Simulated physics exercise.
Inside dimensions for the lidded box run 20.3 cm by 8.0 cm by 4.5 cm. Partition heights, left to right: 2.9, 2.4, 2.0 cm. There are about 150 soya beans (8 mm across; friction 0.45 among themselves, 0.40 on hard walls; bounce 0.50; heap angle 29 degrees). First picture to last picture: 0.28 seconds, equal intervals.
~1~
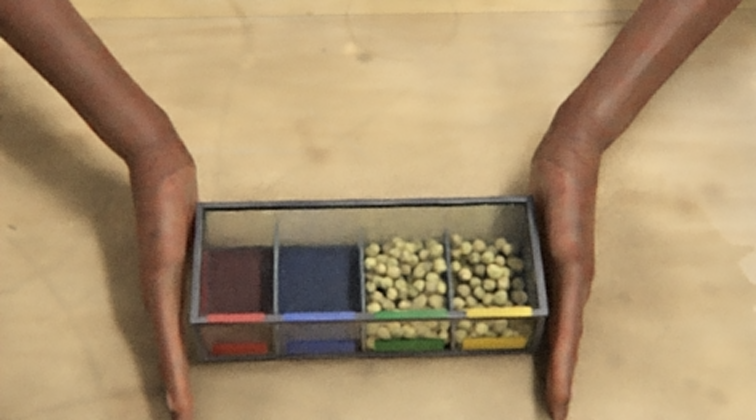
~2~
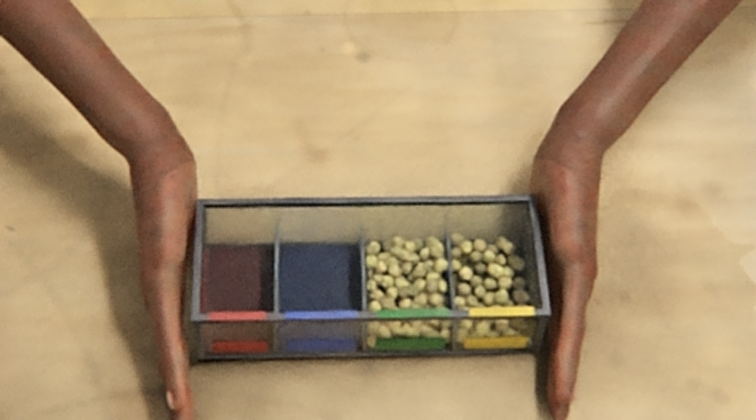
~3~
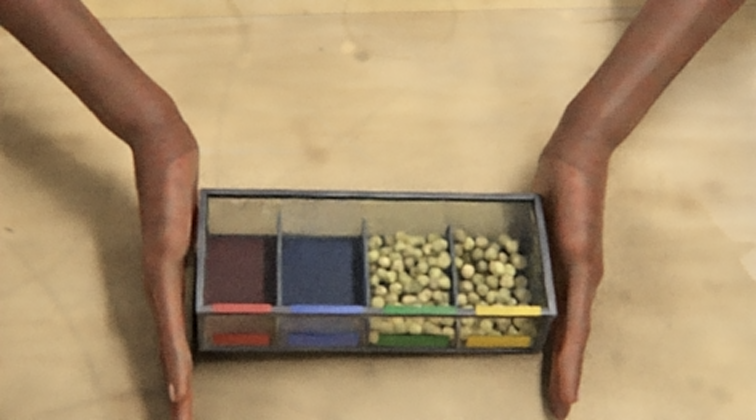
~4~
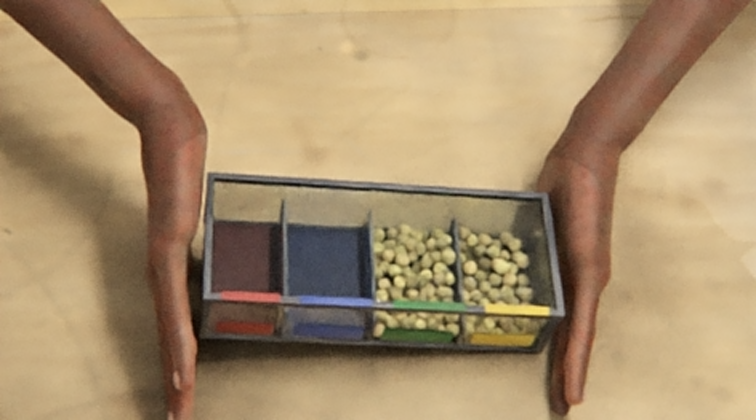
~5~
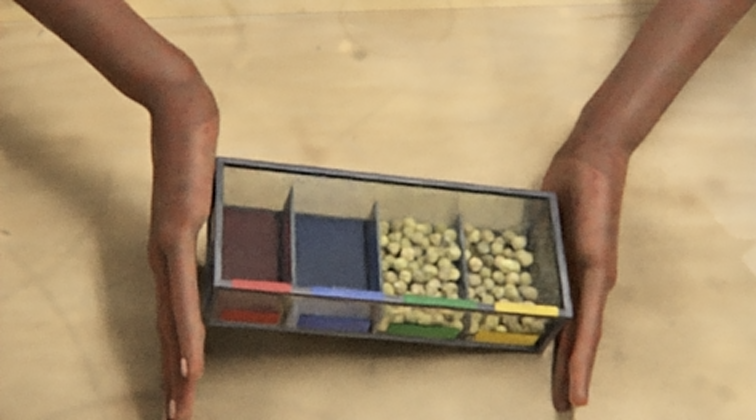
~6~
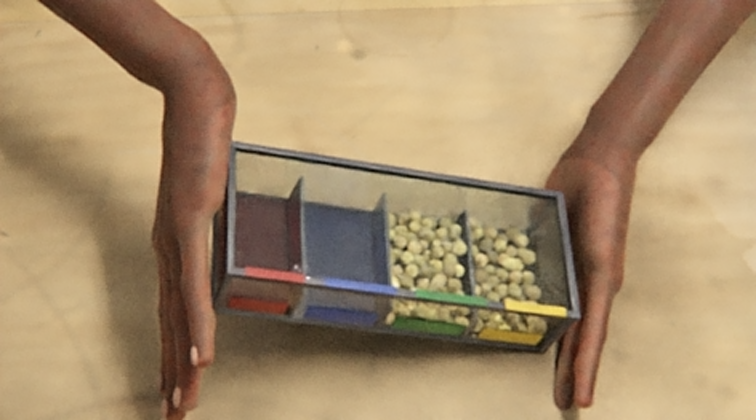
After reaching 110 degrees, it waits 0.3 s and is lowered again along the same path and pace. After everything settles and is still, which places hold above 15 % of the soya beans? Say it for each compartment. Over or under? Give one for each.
Red under; blue under; green under; yellow over.
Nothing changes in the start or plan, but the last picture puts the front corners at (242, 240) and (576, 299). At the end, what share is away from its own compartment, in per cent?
I'd put it at about 65 per cent.
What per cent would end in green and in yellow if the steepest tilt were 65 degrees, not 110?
Shares: Green 55 and yellow 45, per cent.
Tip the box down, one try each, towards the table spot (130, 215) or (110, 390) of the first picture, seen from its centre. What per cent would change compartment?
The share comes to roughly 90 in a hundred, then roughly 95 in a hundred.
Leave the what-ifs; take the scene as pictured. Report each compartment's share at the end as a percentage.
Final shares in percent: Red 0, blue 0, green 5, yellow 95.
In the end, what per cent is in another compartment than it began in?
That comes to close to 60 percent.
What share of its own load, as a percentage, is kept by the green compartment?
Share retained: Some 10 per cent.
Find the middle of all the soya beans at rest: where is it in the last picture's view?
Centre at rest: Approx. (500, 293) px.
Then, 1.31 s after the last picture, tilt 110 degrees; green 5 %, yellow 95 %.
Then, 2.18 s after the last picture, tilt 55 degrees; yellow 100 %.
Then, 3.05 s after the last picture, tilt 0 degrees; green 5 %, yellow 95 %.
In the end, red 0 %, blue 0 %, green 5 %, yellow 95 %.
